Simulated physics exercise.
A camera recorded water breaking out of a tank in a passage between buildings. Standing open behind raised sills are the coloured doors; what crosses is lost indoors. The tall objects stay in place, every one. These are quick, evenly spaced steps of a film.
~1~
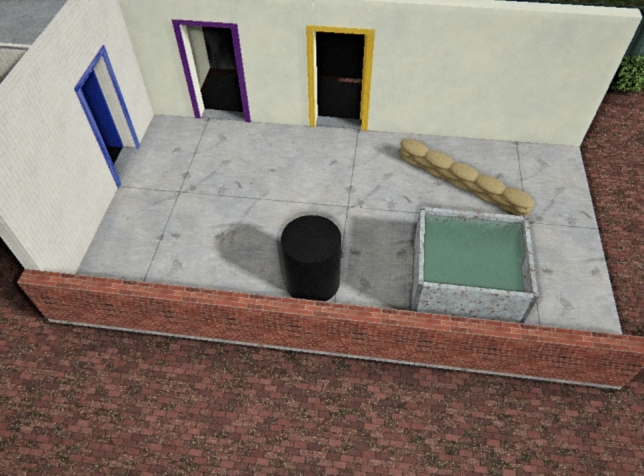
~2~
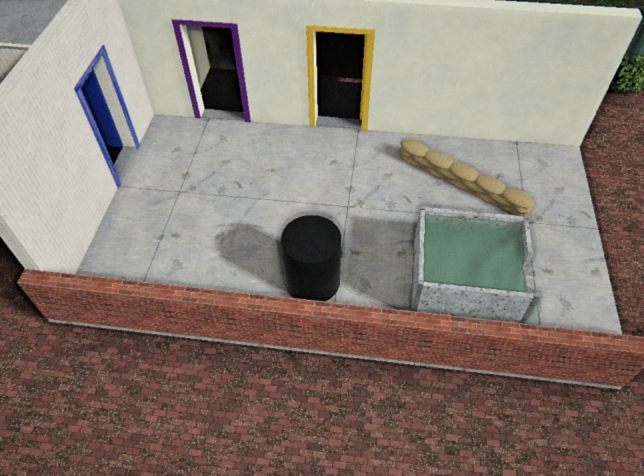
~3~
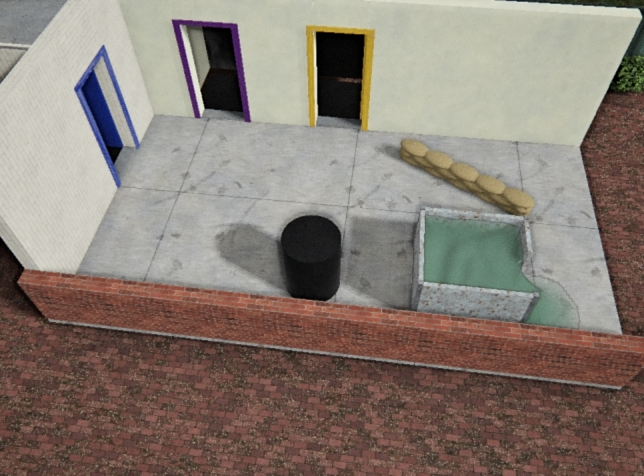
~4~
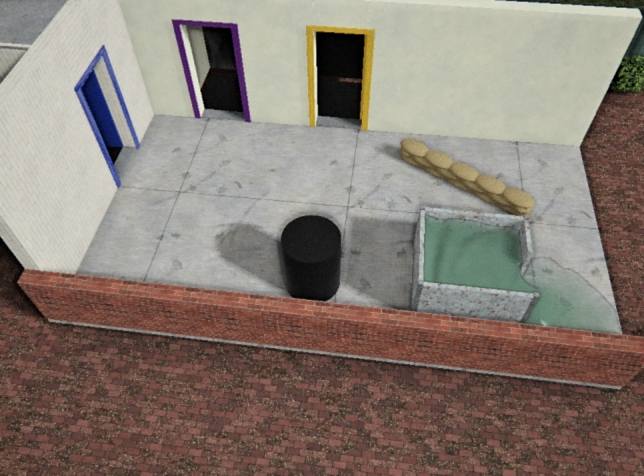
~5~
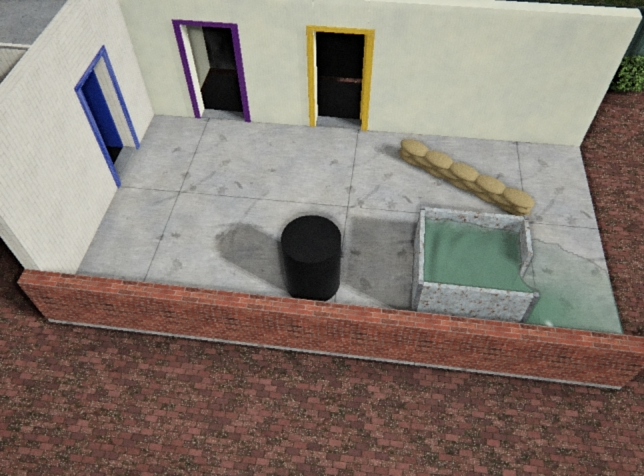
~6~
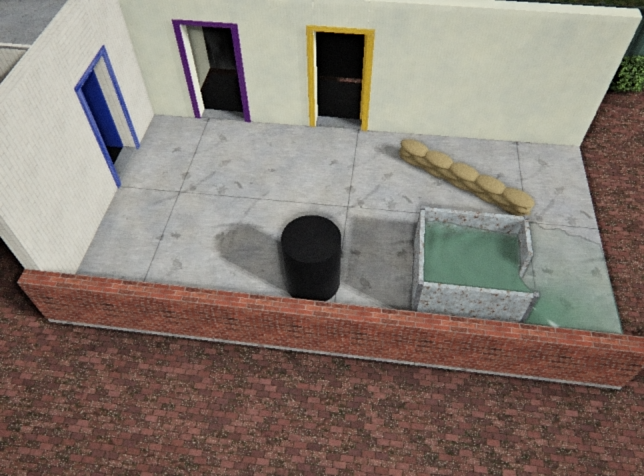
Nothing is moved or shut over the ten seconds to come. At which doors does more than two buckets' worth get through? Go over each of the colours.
The purple door ends up at or below the line; the yellow door ends up at or below the line; the blue door ends up at or below the line.
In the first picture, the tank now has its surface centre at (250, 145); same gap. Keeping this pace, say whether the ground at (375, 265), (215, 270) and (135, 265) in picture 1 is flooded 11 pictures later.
I'd call them watered, still dry and still dry, in the order asked.
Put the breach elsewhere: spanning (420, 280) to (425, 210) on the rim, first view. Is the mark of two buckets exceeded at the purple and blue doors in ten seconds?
I'd say the purple door gets more, but the blue door gets more.
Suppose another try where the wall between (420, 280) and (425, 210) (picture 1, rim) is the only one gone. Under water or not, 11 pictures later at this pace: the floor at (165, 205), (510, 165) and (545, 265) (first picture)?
Point one reached; point two not reached; point three not reached.
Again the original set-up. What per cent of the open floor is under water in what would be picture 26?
I make it 10 per cent.
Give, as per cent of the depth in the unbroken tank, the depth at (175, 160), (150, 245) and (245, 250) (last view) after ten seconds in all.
Readings in order: Around 0, 0 and 0 %.
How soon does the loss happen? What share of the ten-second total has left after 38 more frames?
Roughly 90 percent.
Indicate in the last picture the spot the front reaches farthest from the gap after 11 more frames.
Best guess: Near (370, 332).
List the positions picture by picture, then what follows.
In the first frame, the tank at (475, 253) is whole and still.
In the second frame, the front is at a hidden place, out from the gap at (518, 298).
In the third frame, the front is at (574, 322), out from the gap at (517, 299).
In the fourth frame, water pours out at (517, 300) and has run to a hidden place.
In the fifth frame, the front is at (606, 275), out from the gap at (517, 299).
In the sixth frame, water pours out at (517, 299) and has run to (600, 250).
A moment on, water covers 10 % of the floor; the purple door not reached, the yellow door not reached, the blue door not reached.
Next, water covers 10 % of the floor; the purple door not reached, the yellow door not reached, the blue door not reached.
Then, water covers 10 % of the floor; the purple door not reached, the yellow door not reached, the blue door not reached.
Later, water covers 10 % of the floor; the purple door not reached, the yellow door not reached, the blue door not reached.
In the end, water covers 5 % of the floor; the purple door not reached, the yellow door not reached, the blue door not reached.
